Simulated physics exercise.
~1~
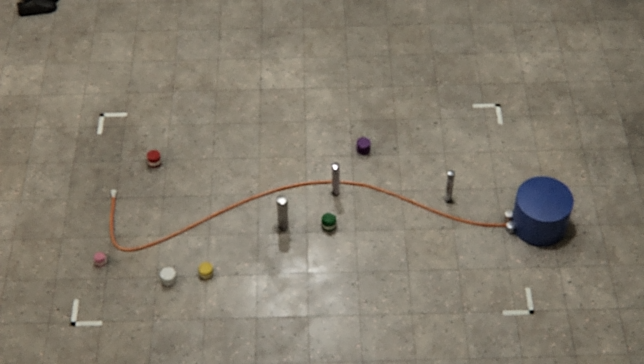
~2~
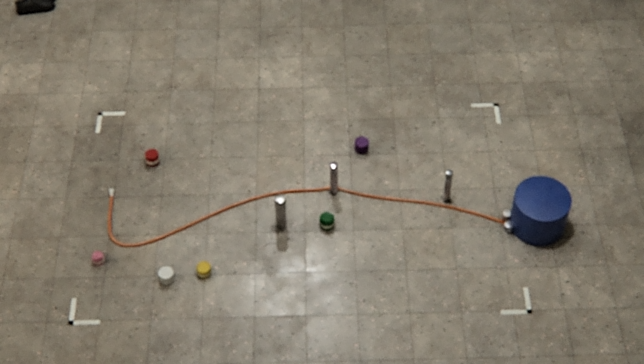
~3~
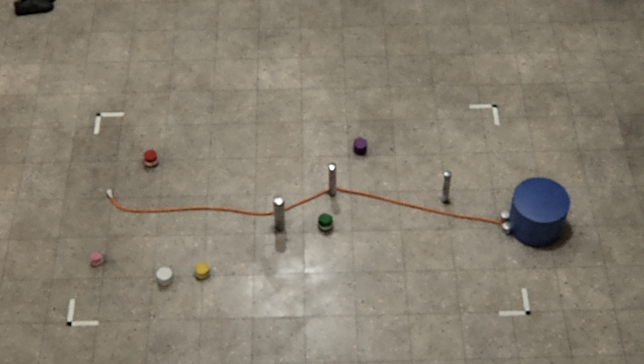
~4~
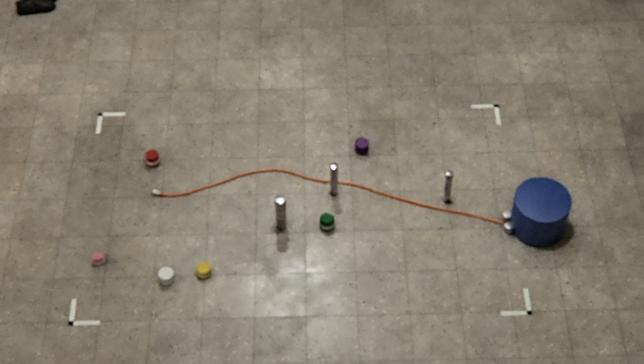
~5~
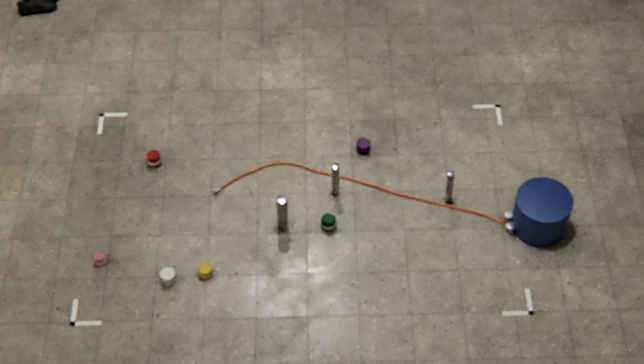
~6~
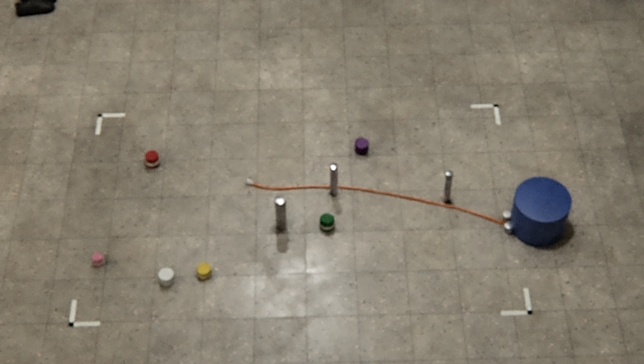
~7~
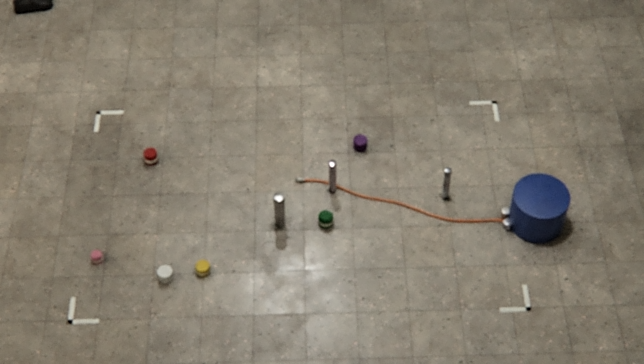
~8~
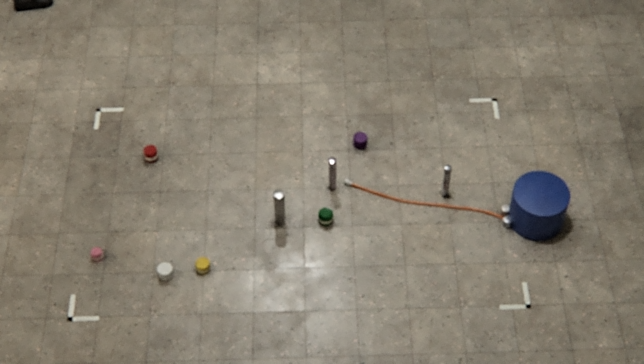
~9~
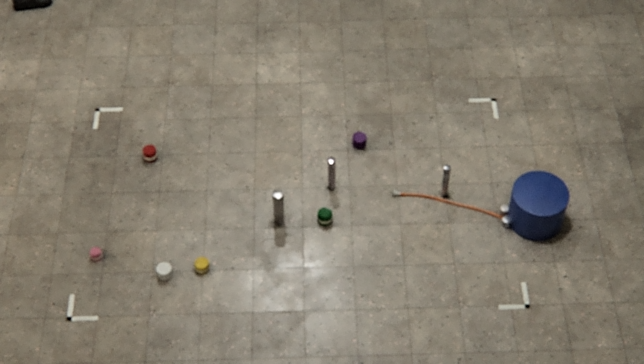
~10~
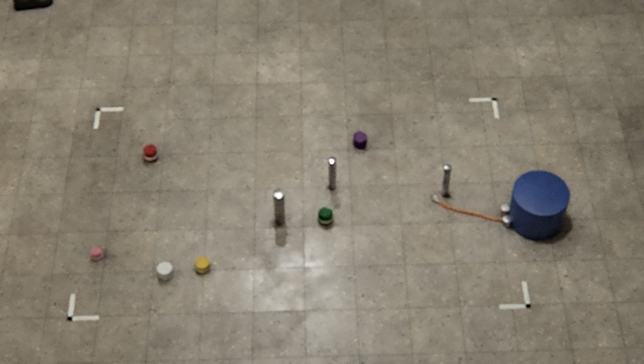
The clip shows an orange lead being drawn rightward across a tiled floor toward a blue reel, its free end passing among upright metal posts and small coloured containers, which stay in place, until only a short length remains out beside the rightmost post.
